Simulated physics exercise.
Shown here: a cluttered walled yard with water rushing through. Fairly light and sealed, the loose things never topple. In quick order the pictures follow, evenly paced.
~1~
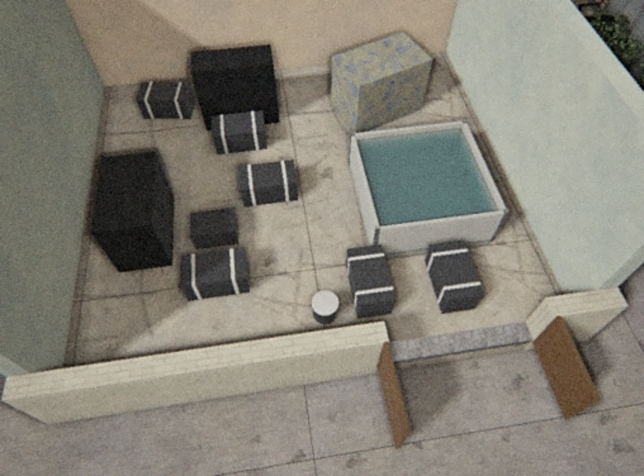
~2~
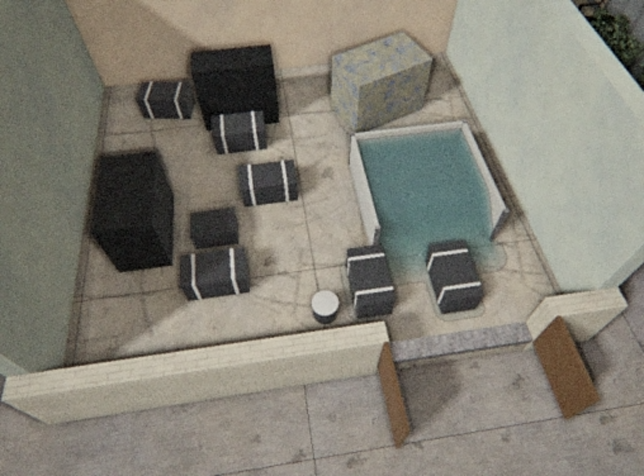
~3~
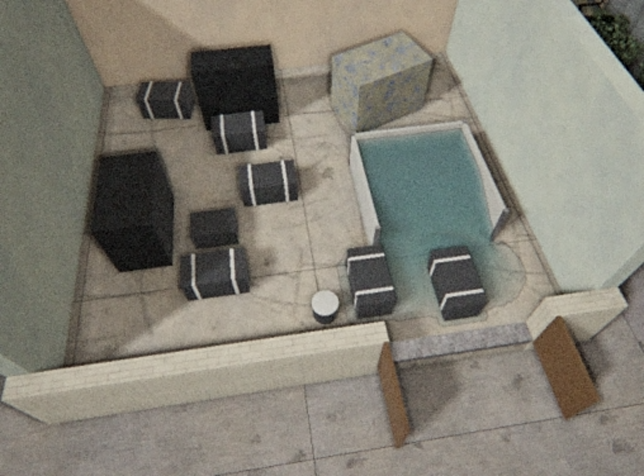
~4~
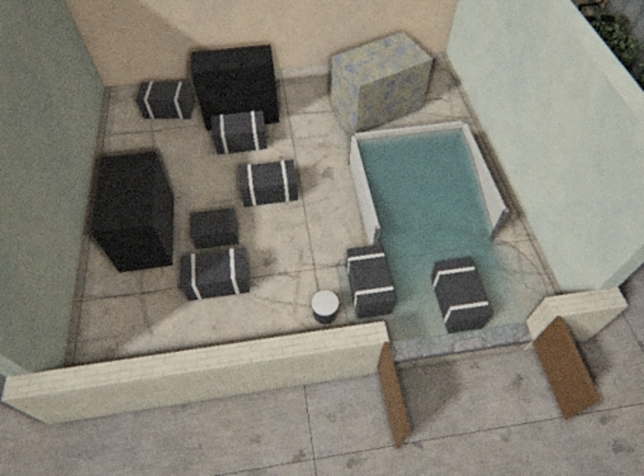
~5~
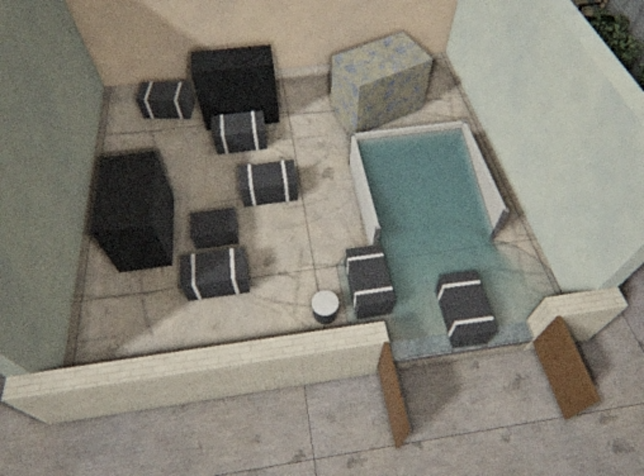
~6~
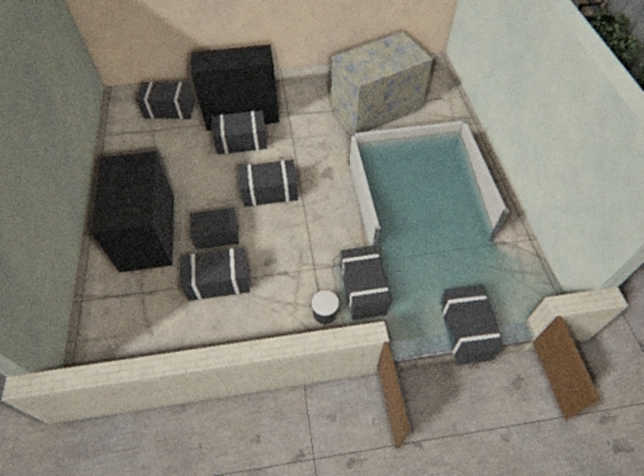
Teal water spreading from an opened white-walled pool across a cluttered walled yard, slowly pushing one dark, white-banded trunk toward the gateway.
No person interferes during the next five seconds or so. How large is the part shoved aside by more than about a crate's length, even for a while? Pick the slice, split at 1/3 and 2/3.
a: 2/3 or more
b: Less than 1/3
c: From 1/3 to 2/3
b, less than 1/3.
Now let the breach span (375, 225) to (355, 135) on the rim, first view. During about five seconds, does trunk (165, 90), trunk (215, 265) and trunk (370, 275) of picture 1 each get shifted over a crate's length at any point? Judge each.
The first: Never got that far; the second: Got that far; the third: Never got that far.
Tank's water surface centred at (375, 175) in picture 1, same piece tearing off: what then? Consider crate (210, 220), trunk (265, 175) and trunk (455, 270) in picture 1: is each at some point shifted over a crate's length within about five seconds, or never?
In turn: Under that mark, under that mark, beyond that mark.
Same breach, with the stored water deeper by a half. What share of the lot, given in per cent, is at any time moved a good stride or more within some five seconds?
My estimate is around 40 percent.
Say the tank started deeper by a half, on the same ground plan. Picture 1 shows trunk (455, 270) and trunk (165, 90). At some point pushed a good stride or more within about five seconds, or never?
Here's the rundown: Made it that far, then came up short.
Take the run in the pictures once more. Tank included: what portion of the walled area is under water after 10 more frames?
25 per cent.
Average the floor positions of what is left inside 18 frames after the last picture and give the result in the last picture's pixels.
Roughly at (249, 216) in the last view.
A moment on, 1 of 8 are well off their spots; 0 afloat.
Next, 1 of 8 are well off their spots; 0 afloat.
Later, 1 of 8 are well off their spots; 0 afloat.
In the end, 1 of 8 are well off their spots, and 1 have been at some point; 0 afloat.
